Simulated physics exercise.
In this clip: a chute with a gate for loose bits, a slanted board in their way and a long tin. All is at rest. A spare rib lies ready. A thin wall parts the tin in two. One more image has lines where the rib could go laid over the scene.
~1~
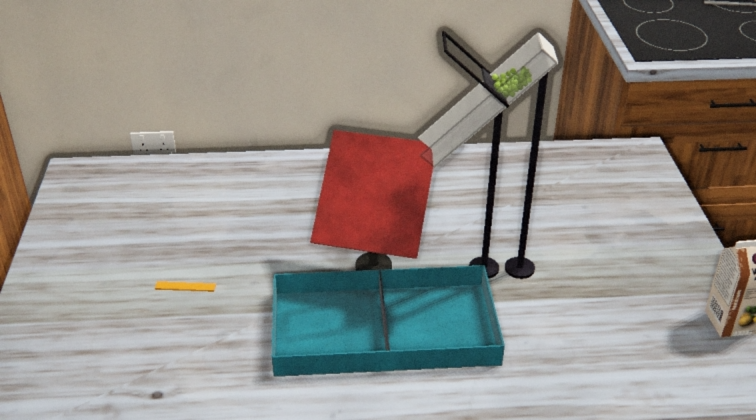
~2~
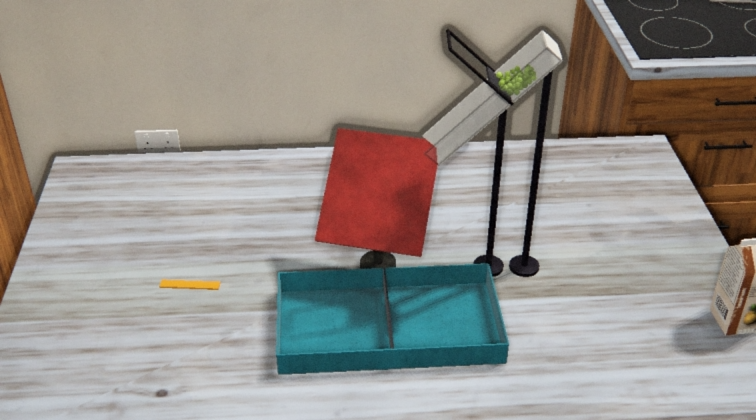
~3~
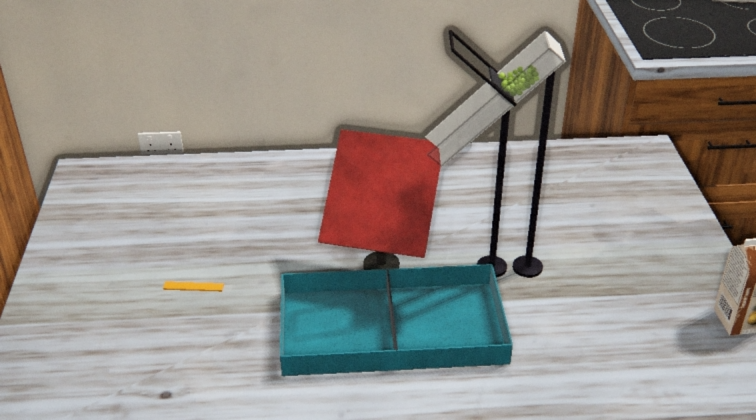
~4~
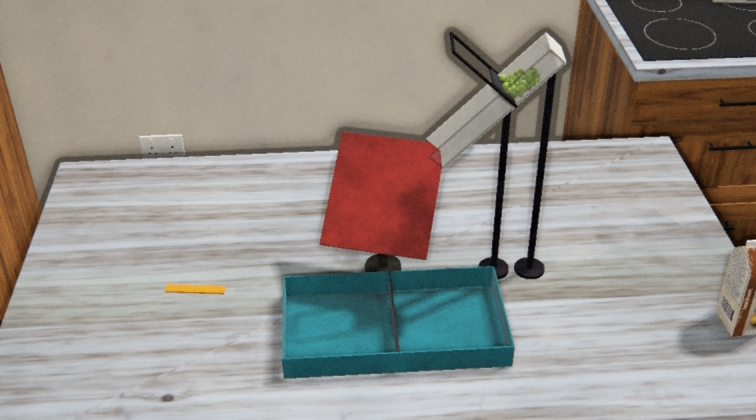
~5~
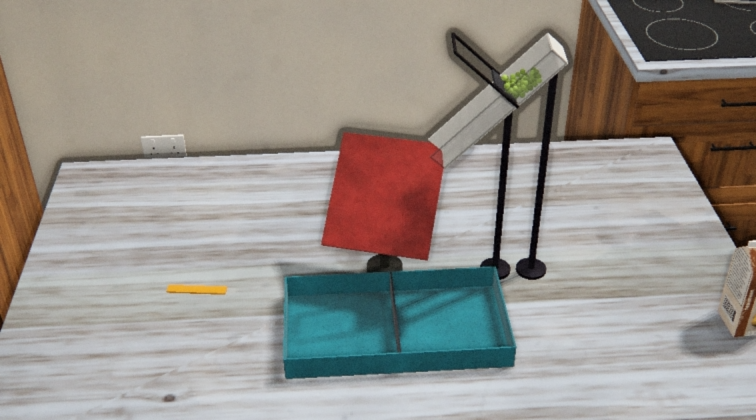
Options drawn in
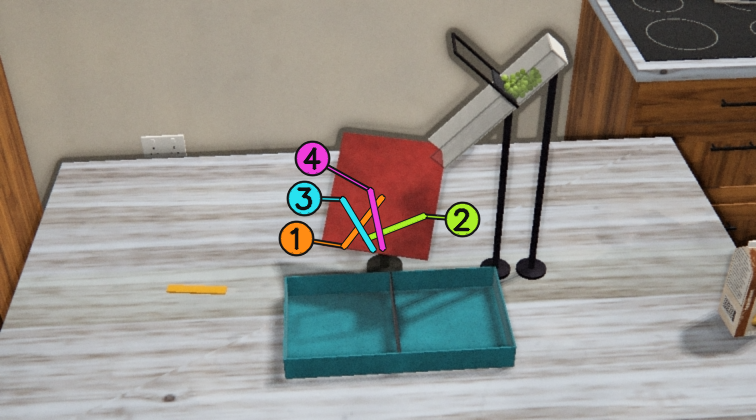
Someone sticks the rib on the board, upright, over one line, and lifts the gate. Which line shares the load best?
Choose 4.
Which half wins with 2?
Left.
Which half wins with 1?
More lands on the left.
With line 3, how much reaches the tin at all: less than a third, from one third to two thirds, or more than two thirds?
It is more than two thirds.
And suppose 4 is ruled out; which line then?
Here it is line 3.
On the marked copy, line 1 from (381, 197) to (344, 246); line 2 from (423, 216) to (366, 238); line 3 from (342, 199) to (373, 249); line 4 from (370, 190) to (382, 248).
If 1 is chosen, of what is caught, all in the left half, none in the right.
If 2 is chosen, of what is caught, all in the left half, none in the right.
If 3 is chosen, of what is caught, most in the left half, about a quarter in the right.
If 4 is chosen, of what is caught, about half in the left half, about half in the right.
